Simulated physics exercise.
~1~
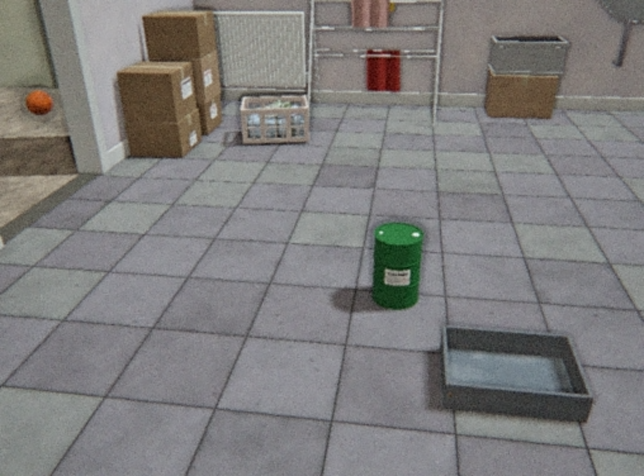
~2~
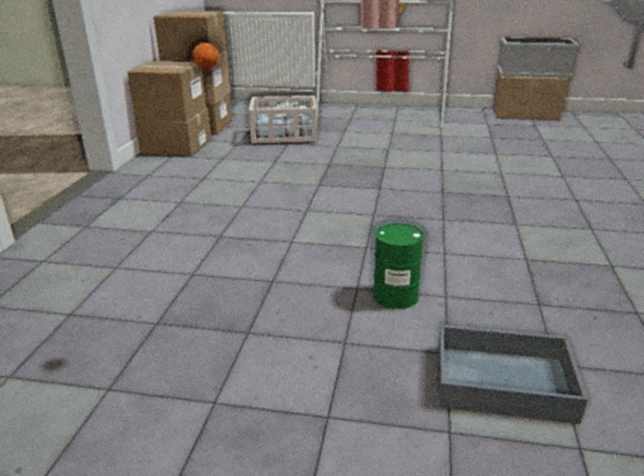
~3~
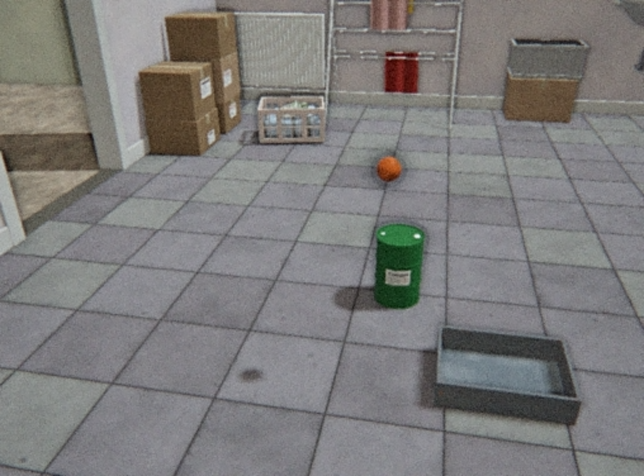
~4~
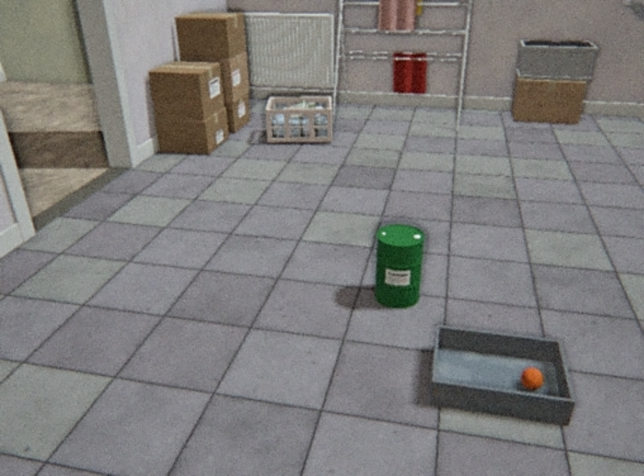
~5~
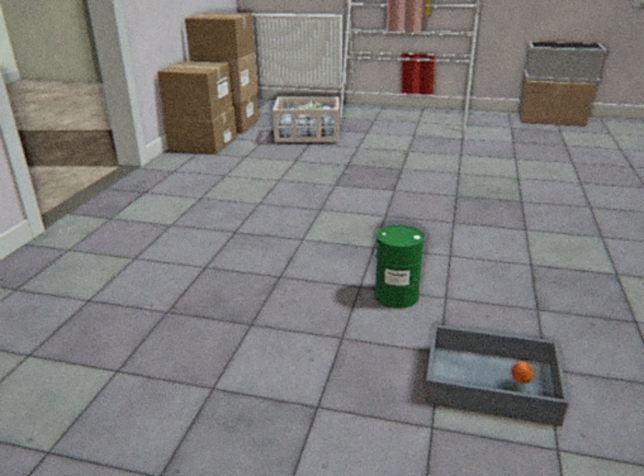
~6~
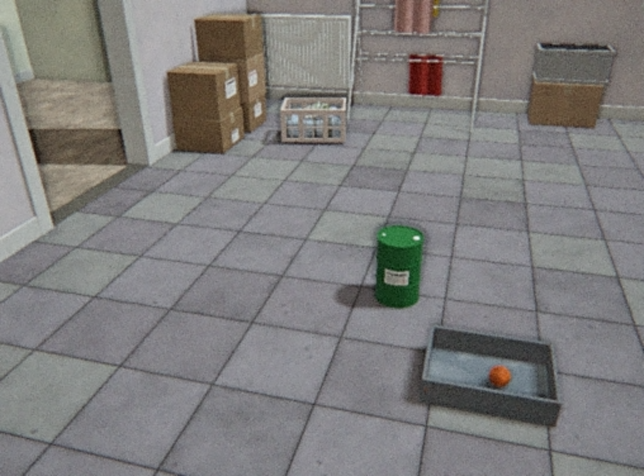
A green canister stands still as an orange ball flies right and lands inside a grey box.
